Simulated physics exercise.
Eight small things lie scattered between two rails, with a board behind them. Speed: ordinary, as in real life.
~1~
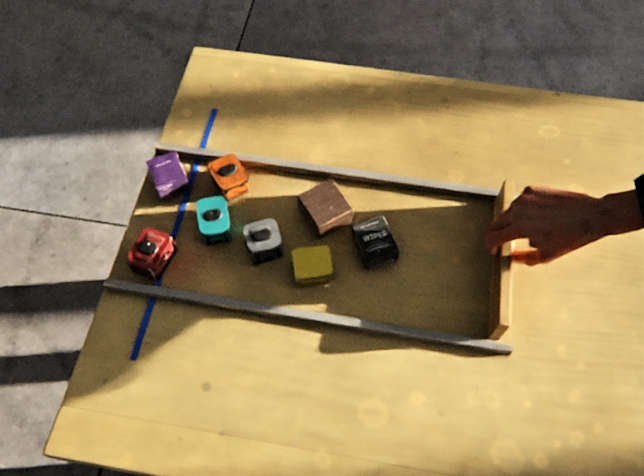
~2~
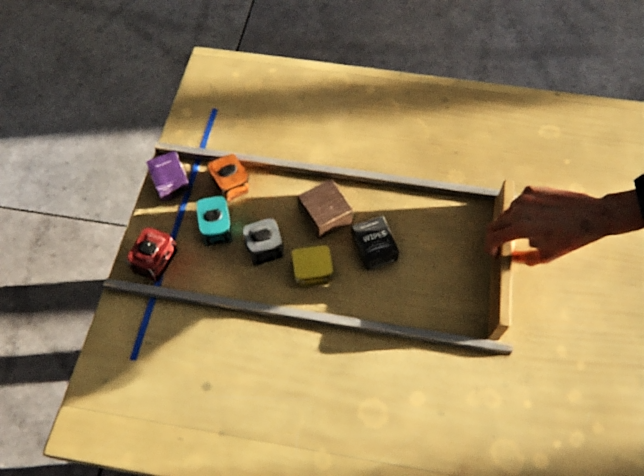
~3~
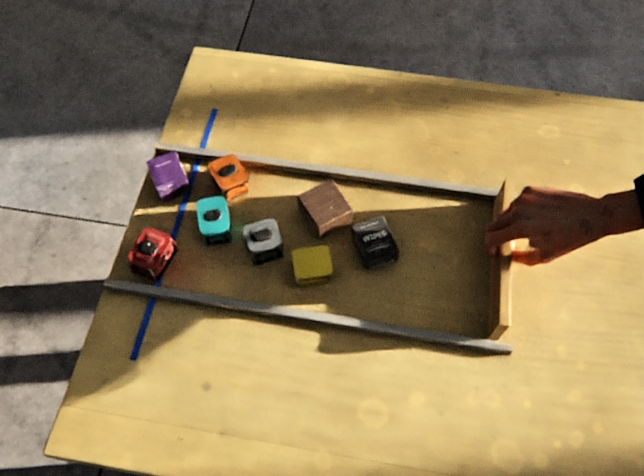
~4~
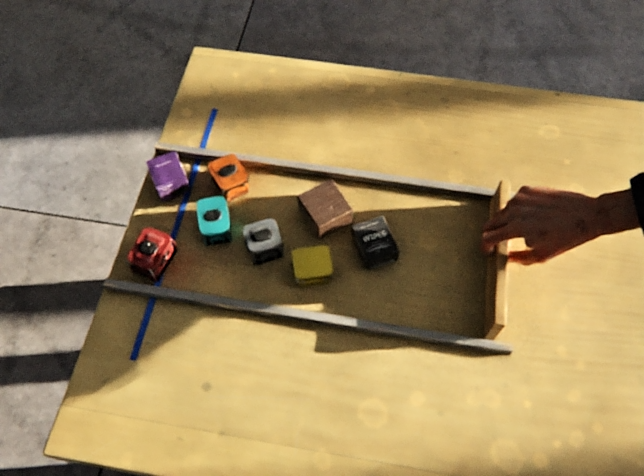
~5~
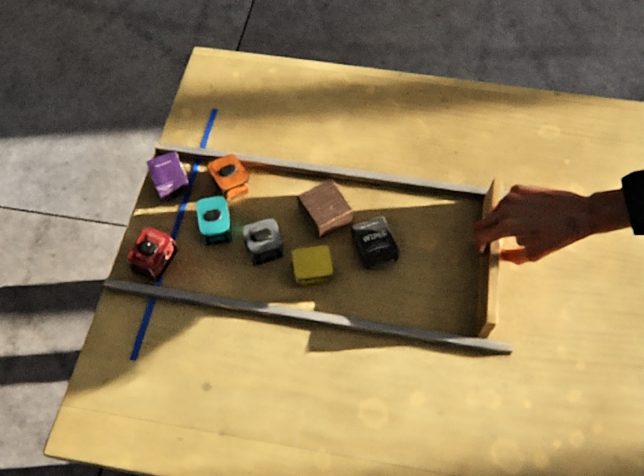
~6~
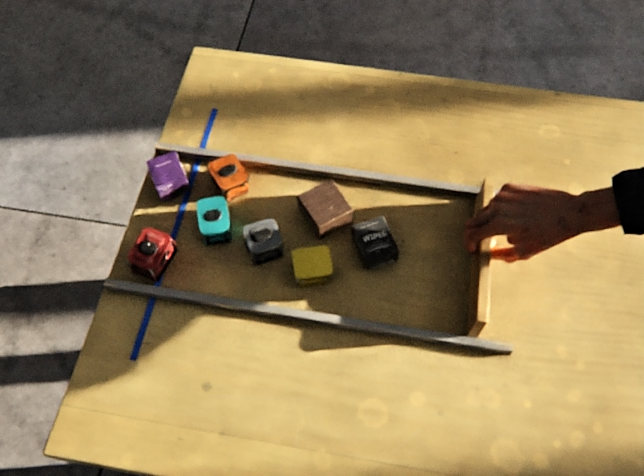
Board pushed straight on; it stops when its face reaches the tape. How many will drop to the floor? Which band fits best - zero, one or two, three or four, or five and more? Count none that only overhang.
The band that fits is three or four.
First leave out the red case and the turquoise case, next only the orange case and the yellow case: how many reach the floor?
Result, first then second: 2, 2.
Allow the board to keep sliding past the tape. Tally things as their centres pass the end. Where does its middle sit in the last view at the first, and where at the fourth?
The first one at (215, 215), the next at (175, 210).
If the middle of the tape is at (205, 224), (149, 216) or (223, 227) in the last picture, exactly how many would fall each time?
Down on the floor: 2, 5 and 0.
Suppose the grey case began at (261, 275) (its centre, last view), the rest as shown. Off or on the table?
Note: From that start it hangs on.
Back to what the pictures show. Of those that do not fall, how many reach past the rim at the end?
The figure is 2.
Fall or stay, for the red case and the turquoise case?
Red case: Stays; turquoise case: Falls off.
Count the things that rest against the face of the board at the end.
Contact count: 3.
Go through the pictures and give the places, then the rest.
The first frame shows purple box (169, 176); red case (152, 254); turquoise case (215, 221); board (501, 258); tape (179, 220).
The second frame shows red case (152, 254); yellow case (312, 267).
The third frame shows turquoise case (215, 221); board (501, 258).
The fourth frame shows purple box (169, 176); black box (375, 243).
The fifth frame shows red case (152, 254); grey case (264, 242).
The sixth frame shows purple box (169, 176); red case (152, 254); turquoise case (215, 221); board (481, 255); tape (179, 220).
Soon after, none off yet; purple box at rest near (169, 176); red case at rest near (152, 254); turquoise case at rest near (215, 221).
In the end, the number that fall off is three or four; gone, orange case, turquoise case and purple box.
